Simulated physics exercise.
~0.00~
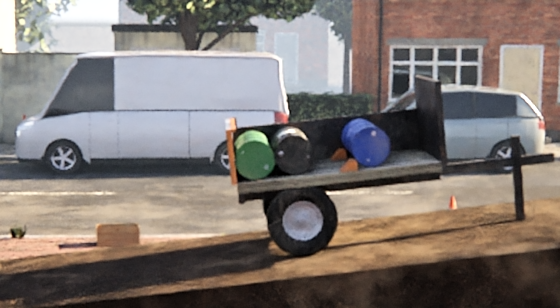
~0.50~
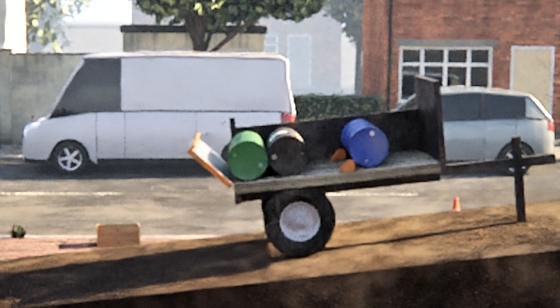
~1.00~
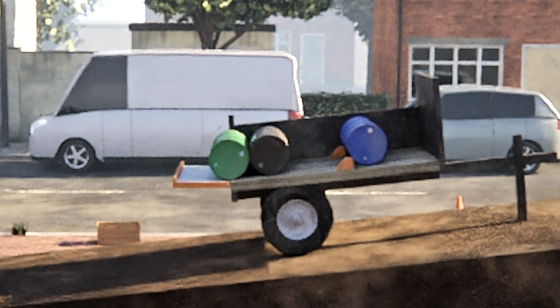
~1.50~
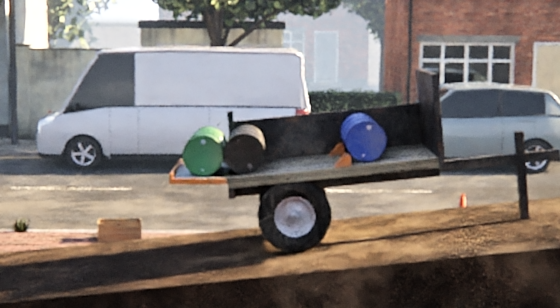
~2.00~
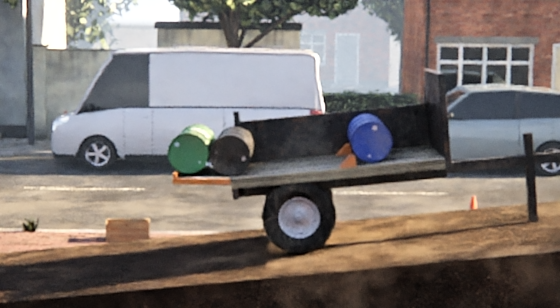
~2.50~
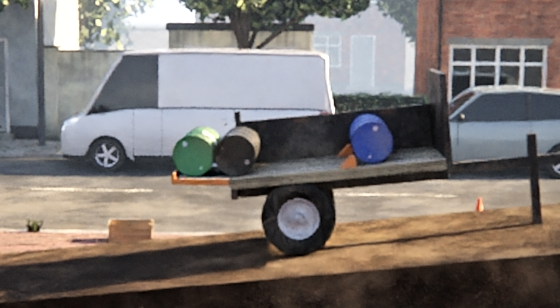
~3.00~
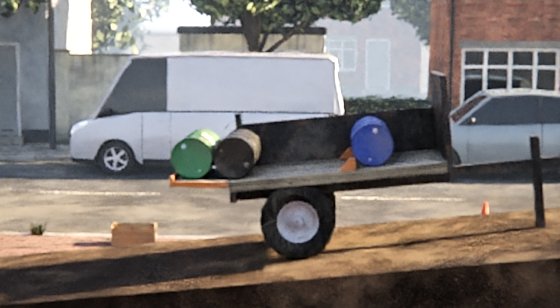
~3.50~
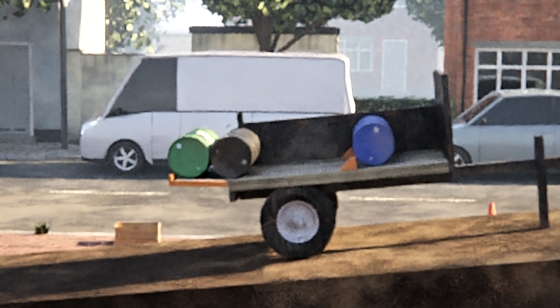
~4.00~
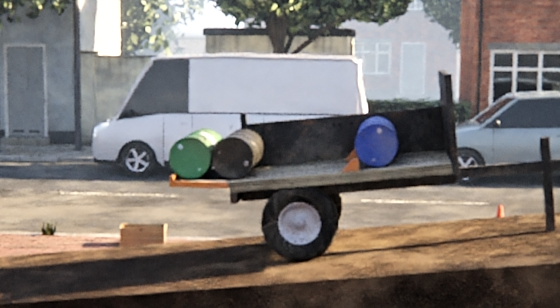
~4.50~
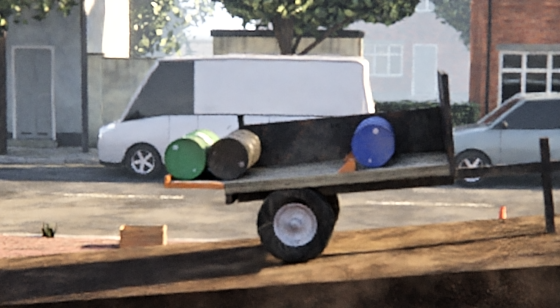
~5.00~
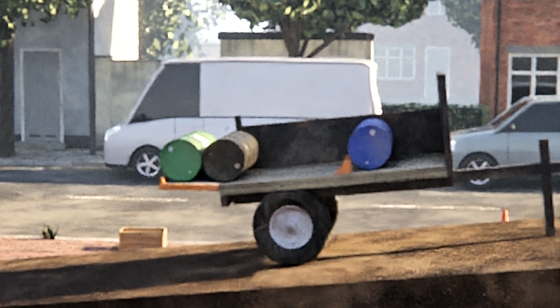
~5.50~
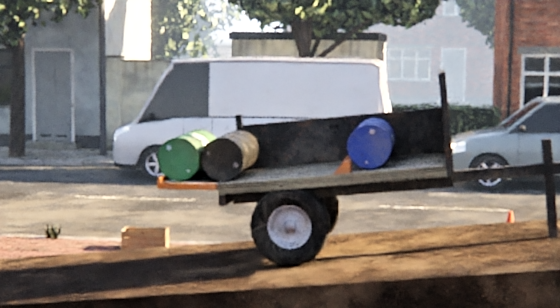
Three drums lie on their sides in an open-sided trailer on a dirt slope, seen from the side, with green at the left, a dark one beside it and blue farther right against an orange chock. Behind are a road, a white van, a pale car and a brick building. The tailgate at the left end swings down and stops nearly flat. The green drum rolls left onto it, and the dark one follows close behind. Green halts at the tailgate's outer edge with the dark drum against it, while blue stays at the chock. The view drifts sideways, and all three remain aboard.
